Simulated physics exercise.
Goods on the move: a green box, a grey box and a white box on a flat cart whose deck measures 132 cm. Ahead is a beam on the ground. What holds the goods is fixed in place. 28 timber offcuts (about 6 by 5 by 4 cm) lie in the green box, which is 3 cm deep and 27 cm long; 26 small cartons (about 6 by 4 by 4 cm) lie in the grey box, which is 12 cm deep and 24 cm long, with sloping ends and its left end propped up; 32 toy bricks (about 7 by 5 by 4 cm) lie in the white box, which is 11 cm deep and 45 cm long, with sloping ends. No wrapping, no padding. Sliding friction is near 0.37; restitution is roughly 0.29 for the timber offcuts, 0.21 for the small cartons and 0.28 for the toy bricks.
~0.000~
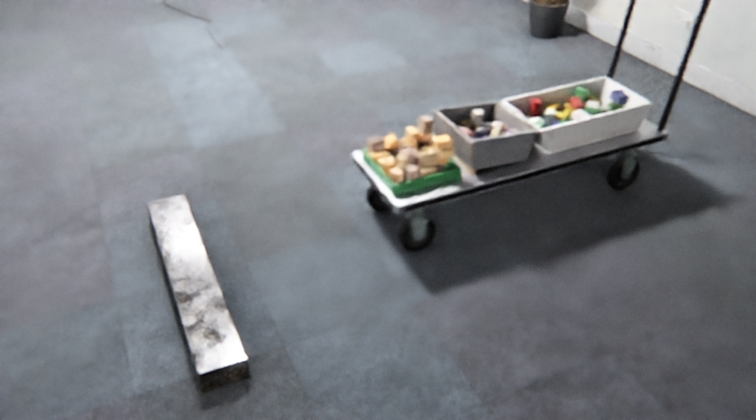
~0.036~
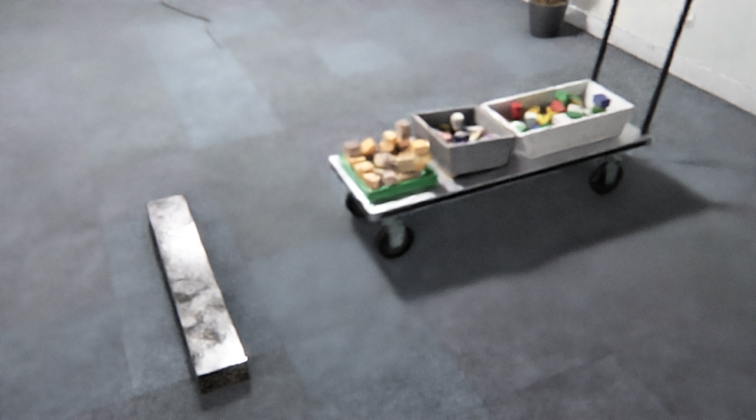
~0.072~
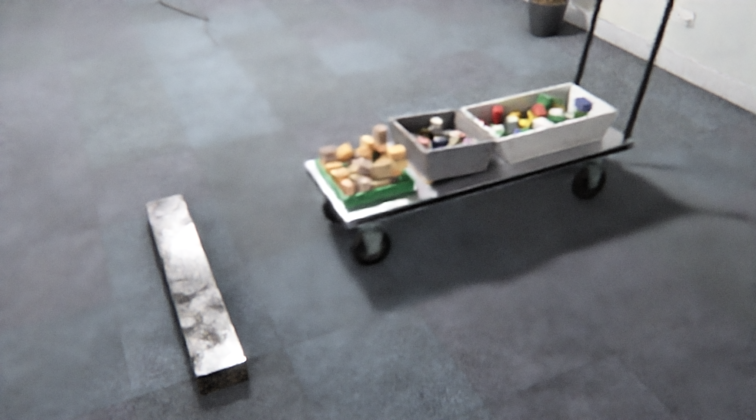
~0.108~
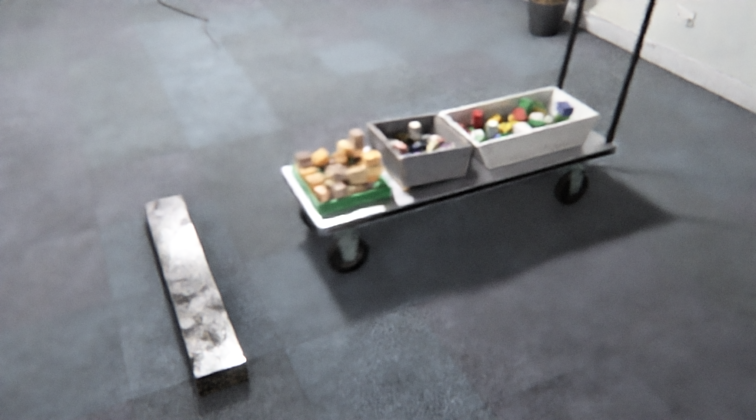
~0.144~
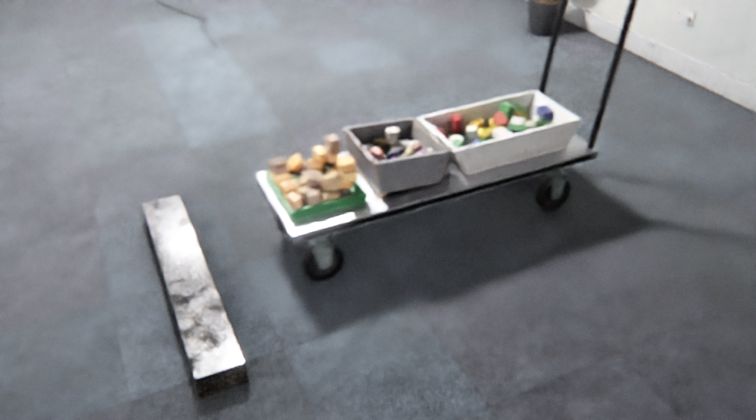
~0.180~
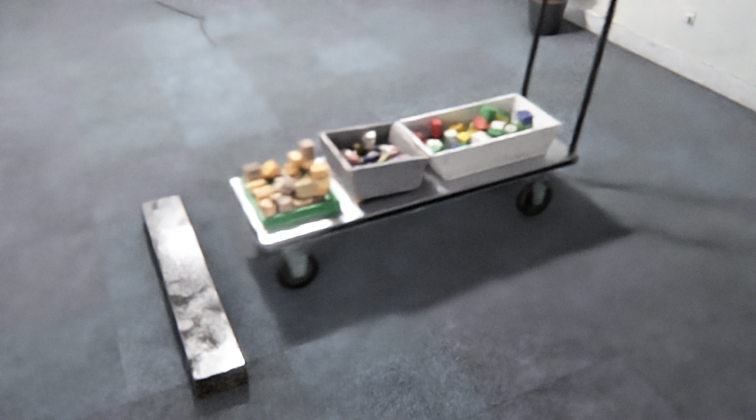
A room with a dark blue-grey tiled floor and a pale wall at the upper right is seen from above at an angle, the camera shifting very slightly. A flat cart with dark upright handles carries a green box of wooden pieces, a grey box and a larger white box of colourful pieces, right of a mottled grey beam. The cart rolls steadily leftward, narrowing the gap, its loads staying aboard.
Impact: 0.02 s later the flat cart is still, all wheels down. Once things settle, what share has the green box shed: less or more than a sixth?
Out of the green box go over a sixth of the timber offcuts.
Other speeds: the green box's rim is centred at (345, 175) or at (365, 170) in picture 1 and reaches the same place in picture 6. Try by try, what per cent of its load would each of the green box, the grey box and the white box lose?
Green box 20 then 30, grey box 0 then 0, white box 0 then 0 per cent.
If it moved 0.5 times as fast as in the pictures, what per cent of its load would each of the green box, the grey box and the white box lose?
Then green box 20, grey box 0, white box 0 per cent.
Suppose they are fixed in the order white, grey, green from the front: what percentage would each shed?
In that case green box 30, grey box 0, white box 10 per cent.
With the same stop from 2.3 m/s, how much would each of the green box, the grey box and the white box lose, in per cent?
In that case green box 30, grey box 0, white box 10 per cent.
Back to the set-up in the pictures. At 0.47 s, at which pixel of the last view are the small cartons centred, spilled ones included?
At about (322, 184).
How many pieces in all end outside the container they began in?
Roughly 16 in all.
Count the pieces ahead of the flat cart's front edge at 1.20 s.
About 8.
After 0.25 s, impact.
After 0.35 s, the green box is down by 4 of 28, the grey box has all 26 and the white box has all 32.
After 0.47 s, the green box is down by 10 of 28, the grey box has all 26 and the white box is down by 2 of 32.
After 0.70 s, the green box is down by 11 of 28, the grey box is down by 1 of 26 and the white box is down by 3 of 32.
Final count (at 1.20 s), the green box is down by 11 of 28, the grey box is down by 1 of 26 and the white box is down by 3 of 32. Asked share, 11 of 28, 39 per cent.
